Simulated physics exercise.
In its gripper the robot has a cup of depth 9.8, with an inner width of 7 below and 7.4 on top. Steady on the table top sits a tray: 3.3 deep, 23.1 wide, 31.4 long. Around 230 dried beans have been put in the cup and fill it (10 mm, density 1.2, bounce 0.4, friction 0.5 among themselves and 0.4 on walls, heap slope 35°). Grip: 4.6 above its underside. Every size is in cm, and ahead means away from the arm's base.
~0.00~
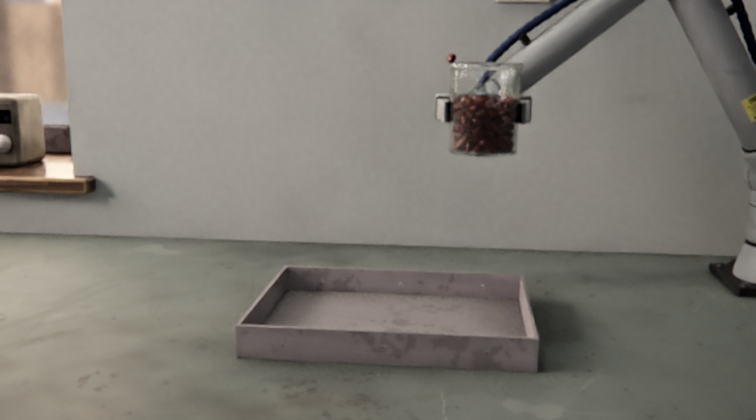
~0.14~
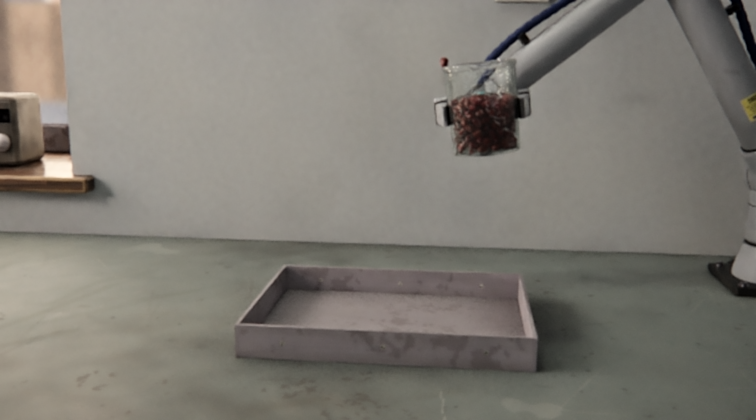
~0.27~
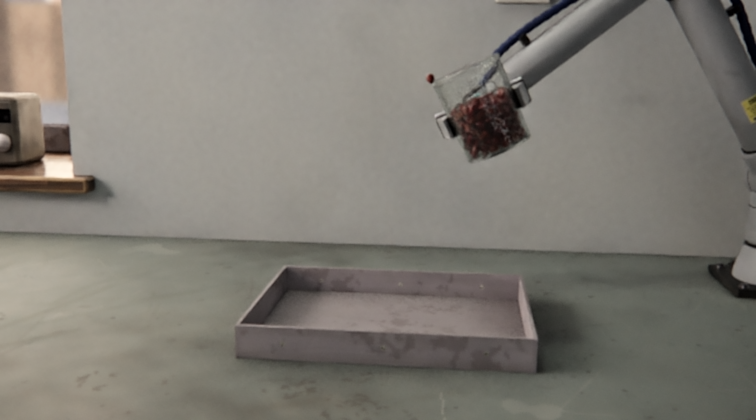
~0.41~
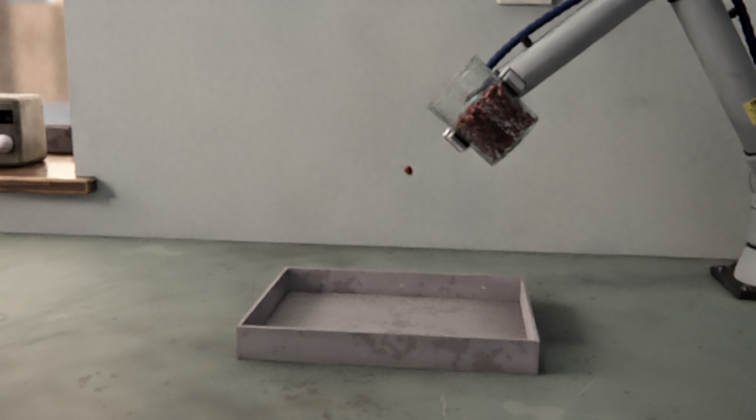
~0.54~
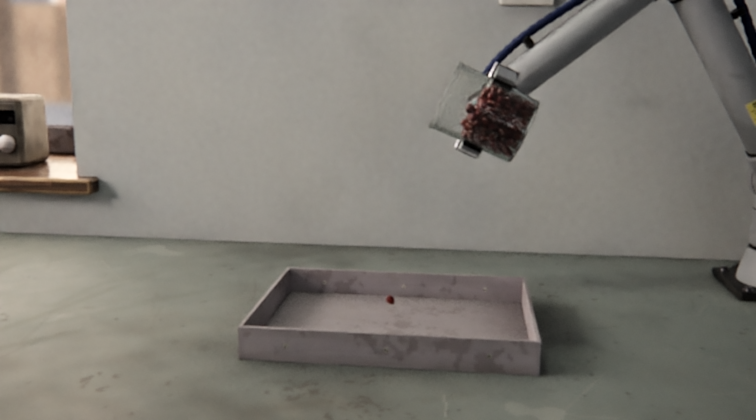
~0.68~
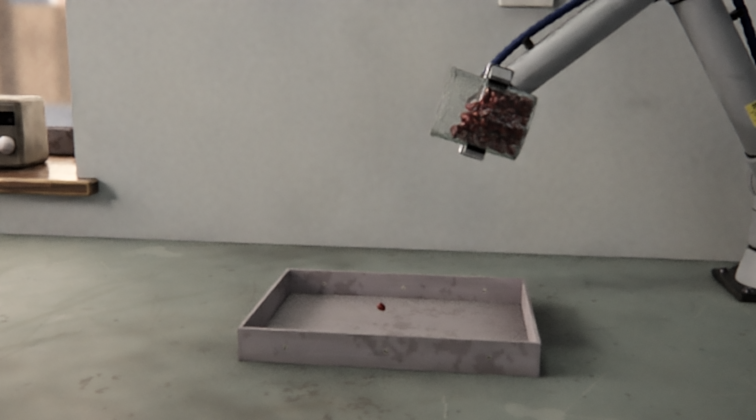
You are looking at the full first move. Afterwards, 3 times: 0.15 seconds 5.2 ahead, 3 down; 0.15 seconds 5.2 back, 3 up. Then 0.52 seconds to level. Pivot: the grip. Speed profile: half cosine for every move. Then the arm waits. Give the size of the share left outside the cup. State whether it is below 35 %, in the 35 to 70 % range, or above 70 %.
It is below 35 %.
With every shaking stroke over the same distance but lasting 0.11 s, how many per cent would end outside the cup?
About 30 per cent, then.
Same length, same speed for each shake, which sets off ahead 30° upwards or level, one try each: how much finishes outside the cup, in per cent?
Estimates, in order: 70 % then 50 %.
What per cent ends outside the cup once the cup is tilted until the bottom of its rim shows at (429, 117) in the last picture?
The share is around 0 %.
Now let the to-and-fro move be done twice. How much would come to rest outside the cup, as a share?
In that case, some 10 per cent.
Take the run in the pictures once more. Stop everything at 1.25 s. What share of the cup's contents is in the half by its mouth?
Near 40 in a hundred.
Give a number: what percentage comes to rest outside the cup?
I'd put it near 15 per cent.
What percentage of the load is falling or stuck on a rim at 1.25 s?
3 per cent.
After 1.25 s, tilted 73° forward, highest piece 27 above the table; 212 in the cup, 13 in the tray, 1 on the table or floor, 7 in flight or on a rim.
After 1.82 s, tilted 42° forward, highest piece 28 above the table; 198 in the cup, 33 in the tray, 2 on the table or floor.
After 2.30 s, level, highest piece 30 above the table; 198 in the cup, 33 in the tray, 2 on the table or floor.
After 3.35 s, level, highest piece 30 above the table; 198 in the cup, 33 in the tray, 2 on the table or floor.
At rest, 198 in the cup, 33 in the tray, 2 on the table or floor. That is 15 % outside the cup.
